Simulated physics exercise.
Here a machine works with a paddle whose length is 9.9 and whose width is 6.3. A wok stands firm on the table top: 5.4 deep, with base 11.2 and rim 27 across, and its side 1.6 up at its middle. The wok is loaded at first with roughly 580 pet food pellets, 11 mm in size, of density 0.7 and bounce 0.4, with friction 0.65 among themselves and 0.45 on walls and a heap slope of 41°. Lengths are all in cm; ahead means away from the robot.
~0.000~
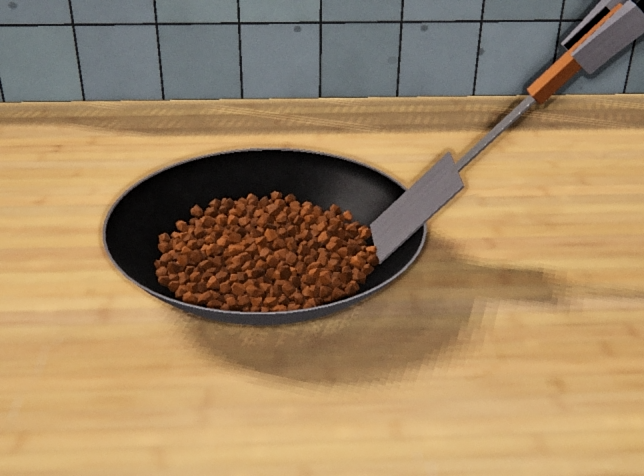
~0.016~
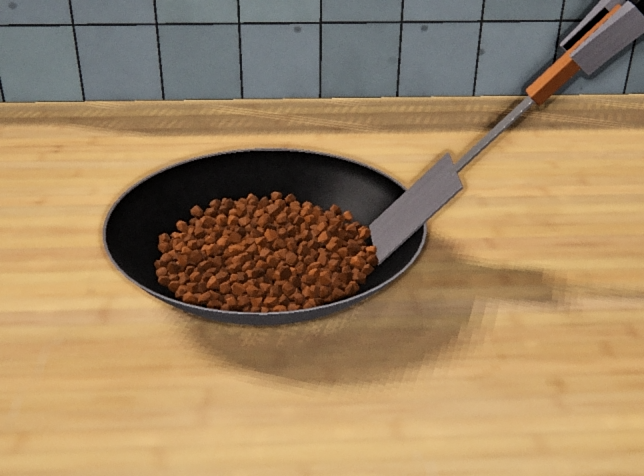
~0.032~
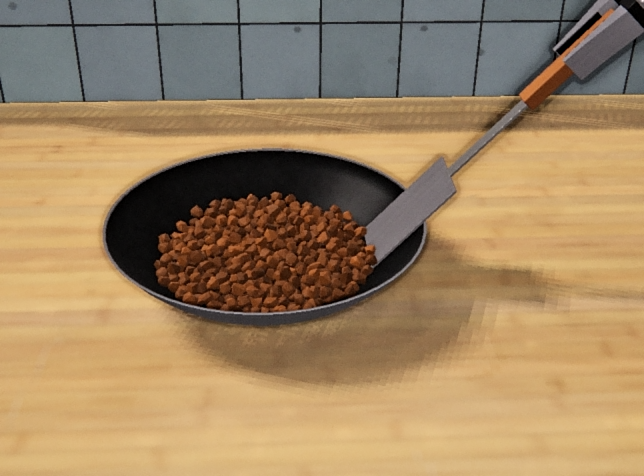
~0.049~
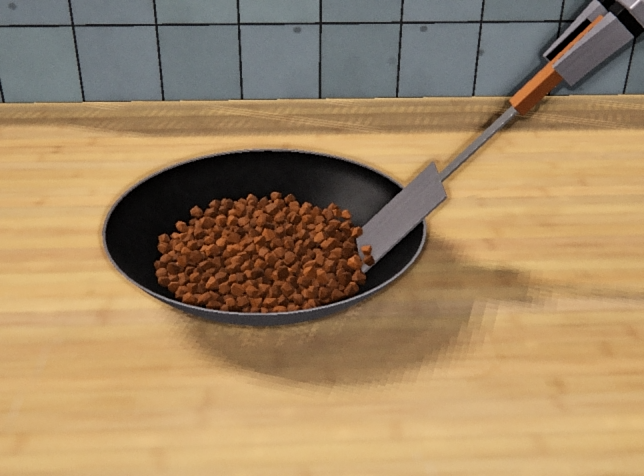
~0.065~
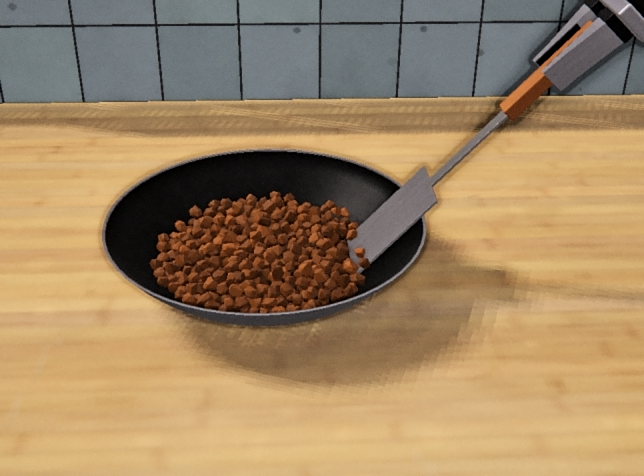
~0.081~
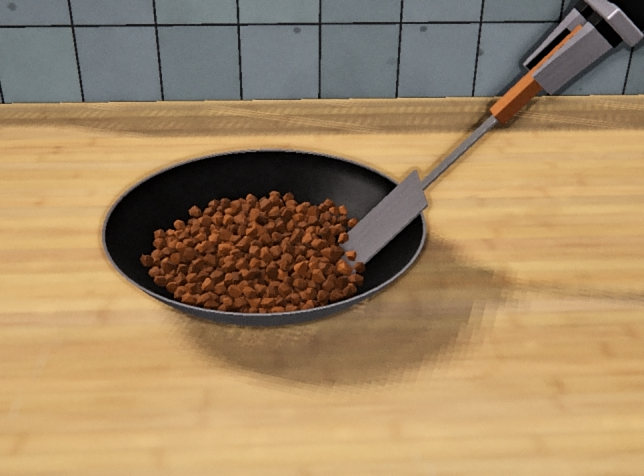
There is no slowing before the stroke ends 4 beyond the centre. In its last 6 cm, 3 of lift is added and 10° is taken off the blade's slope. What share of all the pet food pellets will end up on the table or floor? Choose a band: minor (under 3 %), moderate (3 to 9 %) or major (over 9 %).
Minor.
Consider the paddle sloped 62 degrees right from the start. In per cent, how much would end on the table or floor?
My guess is close to 0 per cent.
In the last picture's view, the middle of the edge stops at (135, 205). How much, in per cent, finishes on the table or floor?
Estimate: Approx. 25 %.
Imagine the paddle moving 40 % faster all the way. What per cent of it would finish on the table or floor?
Some 0 in a hundred.
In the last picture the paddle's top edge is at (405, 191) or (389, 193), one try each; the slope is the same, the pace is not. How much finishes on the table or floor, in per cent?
0 % and 0 %.
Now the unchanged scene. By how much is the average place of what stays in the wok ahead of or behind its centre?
I'd say it's roughly 4.0 cm toward the front.
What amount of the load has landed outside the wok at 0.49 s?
It works out to about 0 in a hundred.
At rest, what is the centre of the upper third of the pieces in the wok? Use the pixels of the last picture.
I'd put it close to (176, 235).
By 0.17 s, sloping 48°, highest piece 5 above the table; 578 in the wok.
By 0.25 s, sloping 43°, highest piece 6 above the table; 578 in the wok.
By 0.49 s, sloping 38°, highest piece 7 above the table; 578 in the wok.
By 1.54 s, sloping 38°, highest piece 6 above the table; 578 in the wok.
Final count, 578 in the wok. That is 0 % on the table or floor.
